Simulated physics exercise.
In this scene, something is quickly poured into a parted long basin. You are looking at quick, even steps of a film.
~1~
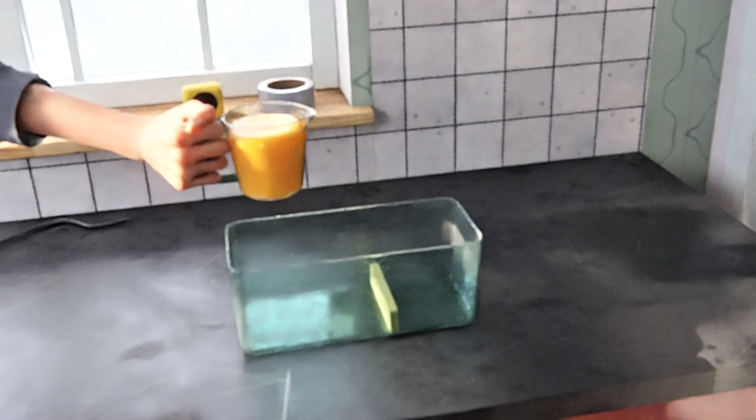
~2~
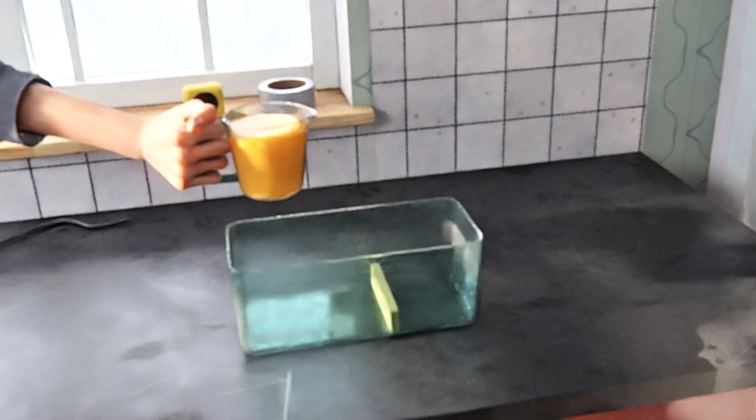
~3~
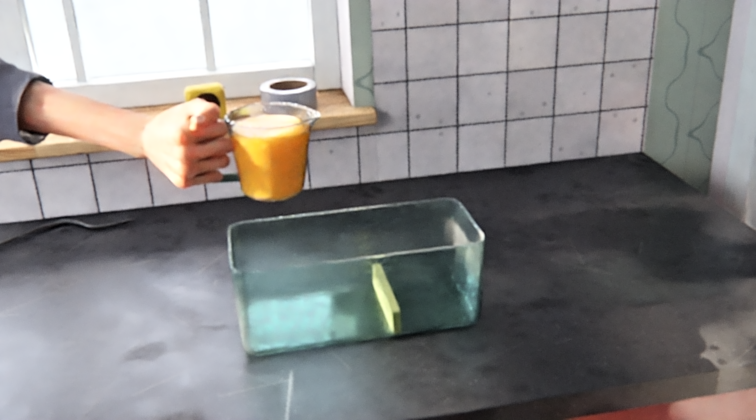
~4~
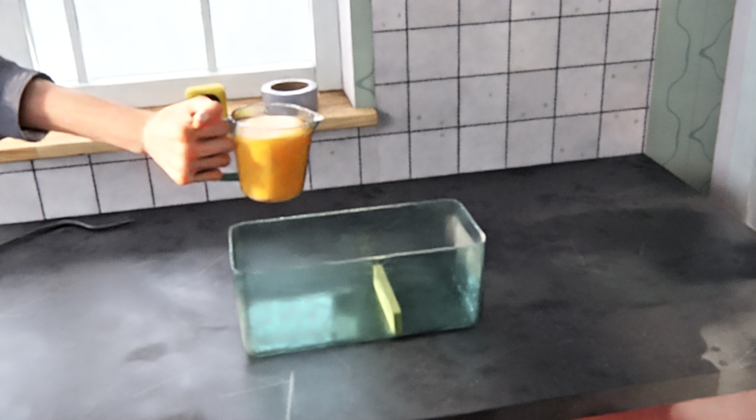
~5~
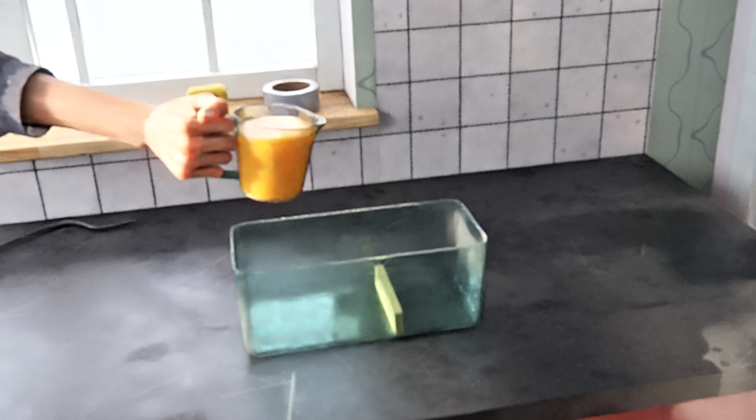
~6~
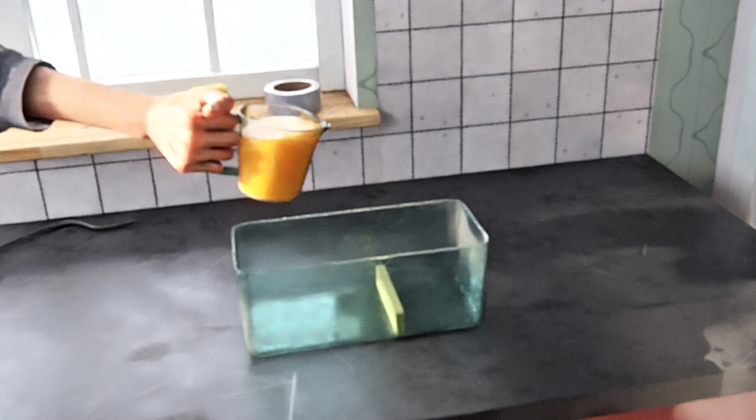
A hand held a clear cup of orange liquid above a long see-through basin with a yellow-green divider inside, then gradually tilted the cup slightly to the right, with the liquid still inside.
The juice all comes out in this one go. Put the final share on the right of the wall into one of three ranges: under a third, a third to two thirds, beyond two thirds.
Range: A third to two thirds.
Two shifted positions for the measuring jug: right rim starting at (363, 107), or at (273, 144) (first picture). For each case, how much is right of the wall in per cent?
Start one gives some 90 %, start two some 5 %.
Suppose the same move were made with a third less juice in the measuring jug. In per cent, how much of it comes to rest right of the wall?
The share comes to some 10 parts in a hundred.
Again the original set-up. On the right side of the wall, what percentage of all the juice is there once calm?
About 45 per cent.
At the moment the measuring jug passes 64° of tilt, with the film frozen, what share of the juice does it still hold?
Remaining fraction: Approx. 75 %.
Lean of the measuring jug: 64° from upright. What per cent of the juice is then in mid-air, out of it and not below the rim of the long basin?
Estimated at 20 per cent or so.
A moment on, the measuring jug is tipped part way and 73 per cent is still to pour, 4 is left of the wall and 4 right of it.
Next, the measuring jug is tipped on its side and 20 per cent is still to pour, 27 is left of the wall and 37 right of it.
Then the measuring jug is tipped on its side and 1 per cent is still to pour, 55 is left of the wall and 42 right of it.
Later the measuring jug is tipped on its side and 0 per cent is still to pour, 56 is left of the wall and 43 right of it.
Finally, 56 per cent lies left of the wall, 43 right of it and 1 outside.
